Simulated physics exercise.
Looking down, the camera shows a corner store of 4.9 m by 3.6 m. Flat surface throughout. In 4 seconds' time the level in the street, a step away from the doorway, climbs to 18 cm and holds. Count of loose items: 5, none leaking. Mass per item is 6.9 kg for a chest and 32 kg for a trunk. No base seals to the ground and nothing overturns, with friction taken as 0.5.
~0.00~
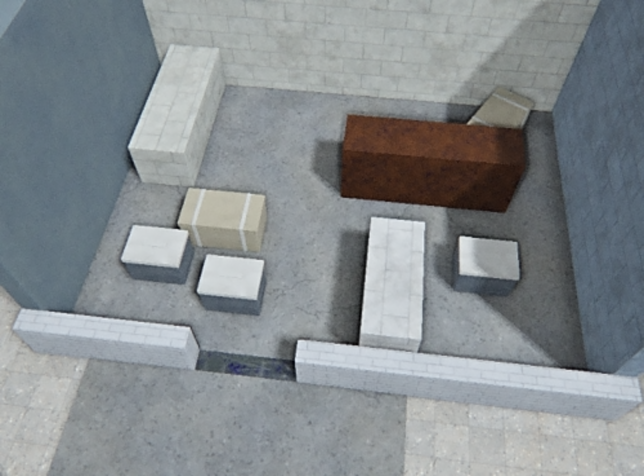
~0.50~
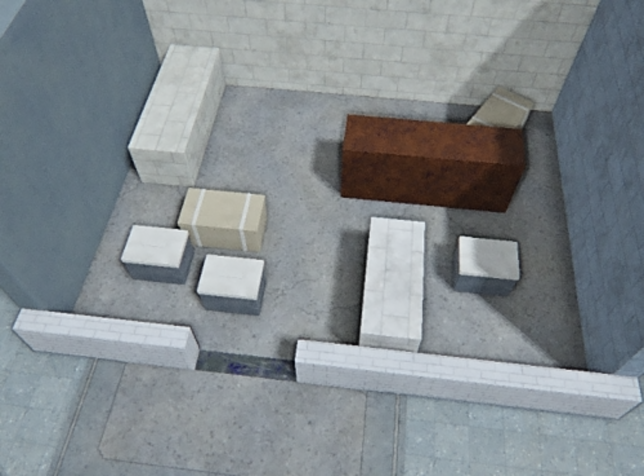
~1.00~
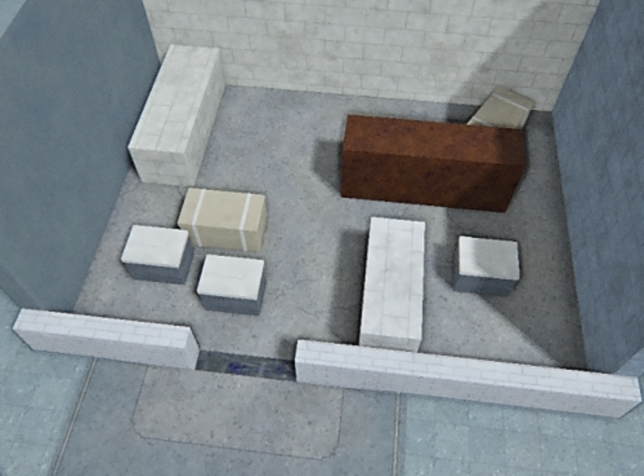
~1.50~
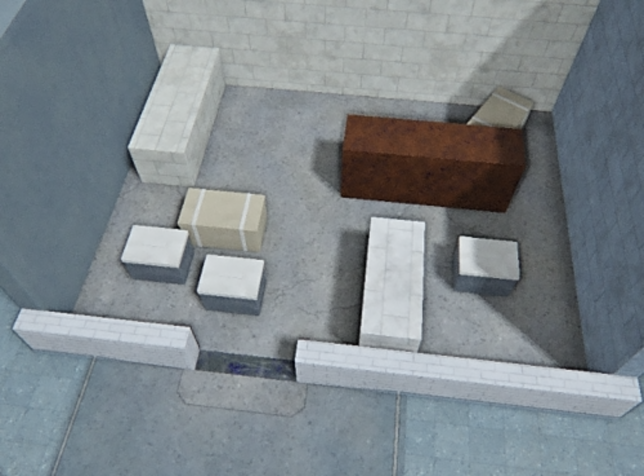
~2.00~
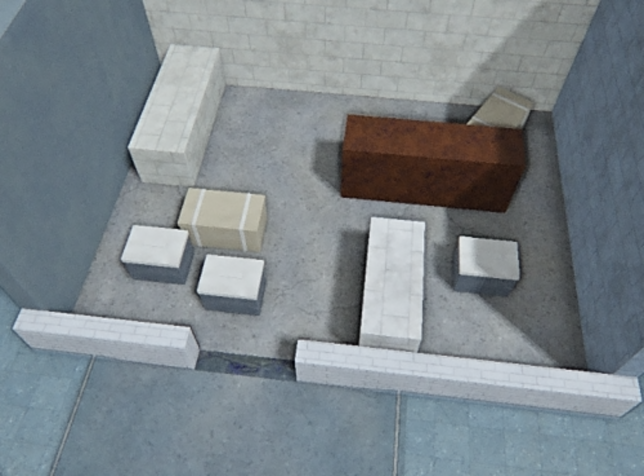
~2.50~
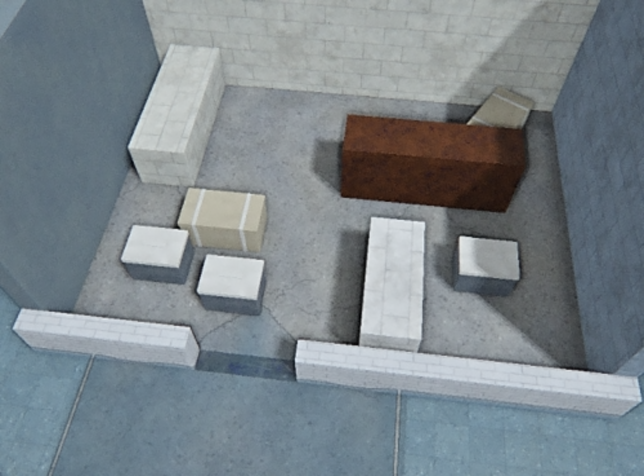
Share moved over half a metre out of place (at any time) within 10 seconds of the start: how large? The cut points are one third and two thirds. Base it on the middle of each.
Most likely a middling share gets moved that far.
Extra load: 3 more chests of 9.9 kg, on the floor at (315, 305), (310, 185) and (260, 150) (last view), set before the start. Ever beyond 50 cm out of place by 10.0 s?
For each in turn I get a greater distance, a greater distance and a smaller distance.
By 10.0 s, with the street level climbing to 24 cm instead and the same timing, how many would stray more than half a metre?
The answer would then be 3.
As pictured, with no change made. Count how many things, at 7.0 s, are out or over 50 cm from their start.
By that time the total stands at 1.
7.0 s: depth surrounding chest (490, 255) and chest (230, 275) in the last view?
Close to 2 and 6 centimetres.
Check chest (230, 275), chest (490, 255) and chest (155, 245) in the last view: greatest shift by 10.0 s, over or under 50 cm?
In that order: Above the mark, below the mark, above the mark.
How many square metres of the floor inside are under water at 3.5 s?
At that time the wet patch spans about 2.0 m2.
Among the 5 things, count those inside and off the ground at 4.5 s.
I count 1.
After 3.5 s 0 of 5 are over 50 cm from their spots; 0 afloat.
After 4.5 s 0 of 5 are over 50 cm from their spots; 1 afloat.
After 7.0 s 1 of 5 are over 50 cm from their spots; 2 afloat.
After 10.0 s 2 of 5 are over 50 cm from their spots, and 2 have been at some point; 2 afloat.
